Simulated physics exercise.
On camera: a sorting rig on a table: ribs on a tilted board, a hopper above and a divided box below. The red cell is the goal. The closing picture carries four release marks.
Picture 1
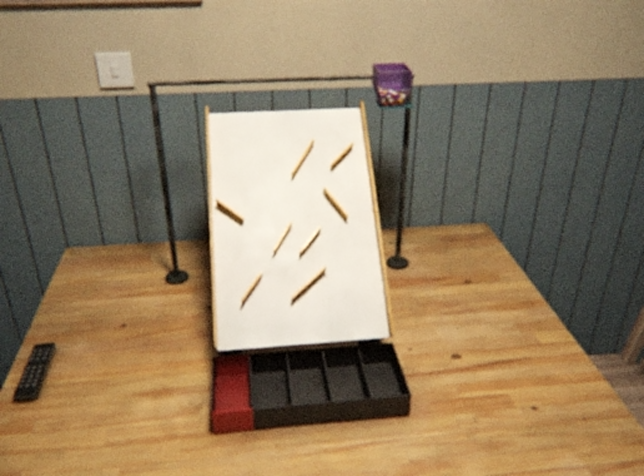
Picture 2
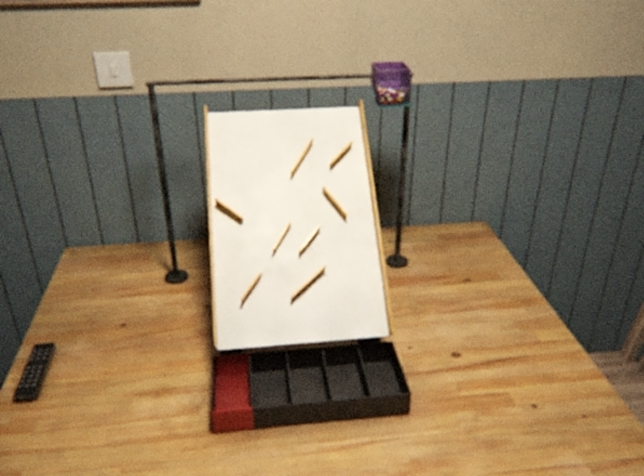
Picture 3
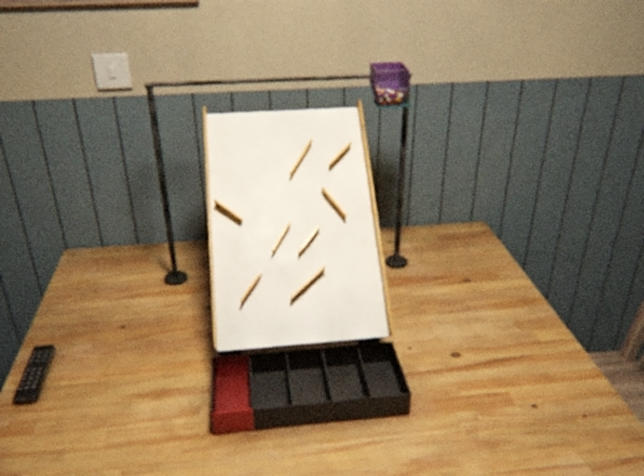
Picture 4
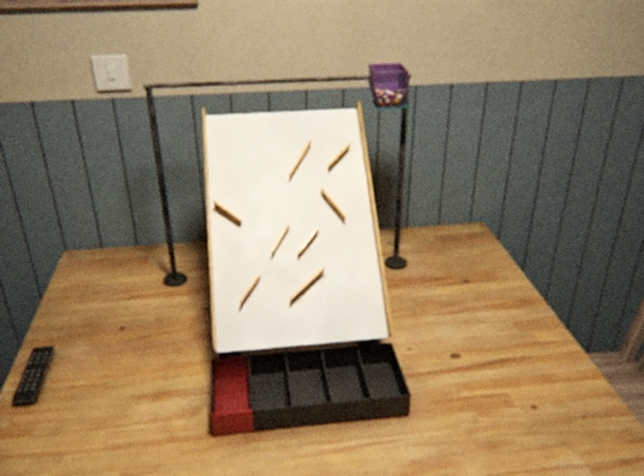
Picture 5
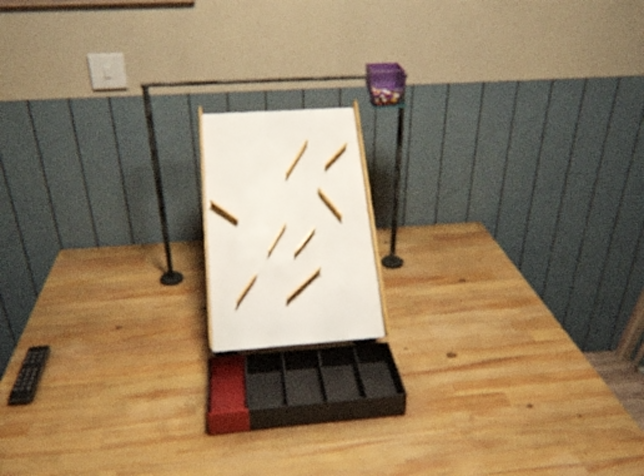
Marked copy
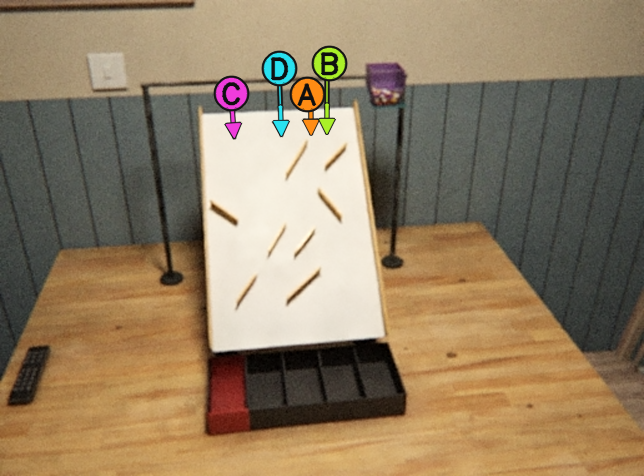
The footage shows a tilted white board with short angled ribs on a wooden table, a purple hopper of jelly beans above its right side and a divided black box with a red cell below; nothing visibly moves.
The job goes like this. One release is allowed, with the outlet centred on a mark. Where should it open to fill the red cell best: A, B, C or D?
The best mark is D.
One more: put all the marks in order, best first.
D, C, A, B.
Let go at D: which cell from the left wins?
The first from the left.
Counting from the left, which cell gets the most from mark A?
The second from the left.
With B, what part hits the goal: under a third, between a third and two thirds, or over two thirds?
It is under a third.
On the marked copy, mark A meets the board at (311, 129); mark B meets the board at (326, 128); mark C meets the board at (233, 132); mark D meets the board at (281, 130).
If A is chosen, about a tenth in the red cell, roughly two thirds in other cells, about a tenth held on the board.
If B is chosen, just a few in the red cell, the larger part in other cells, roughly a quarter held on the board.
If C is chosen, roughly a third in the red cell, roughly half in other cells, about a tenth held on the board.
If D is chosen, roughly two thirds in the red cell, roughly a third in other cells.
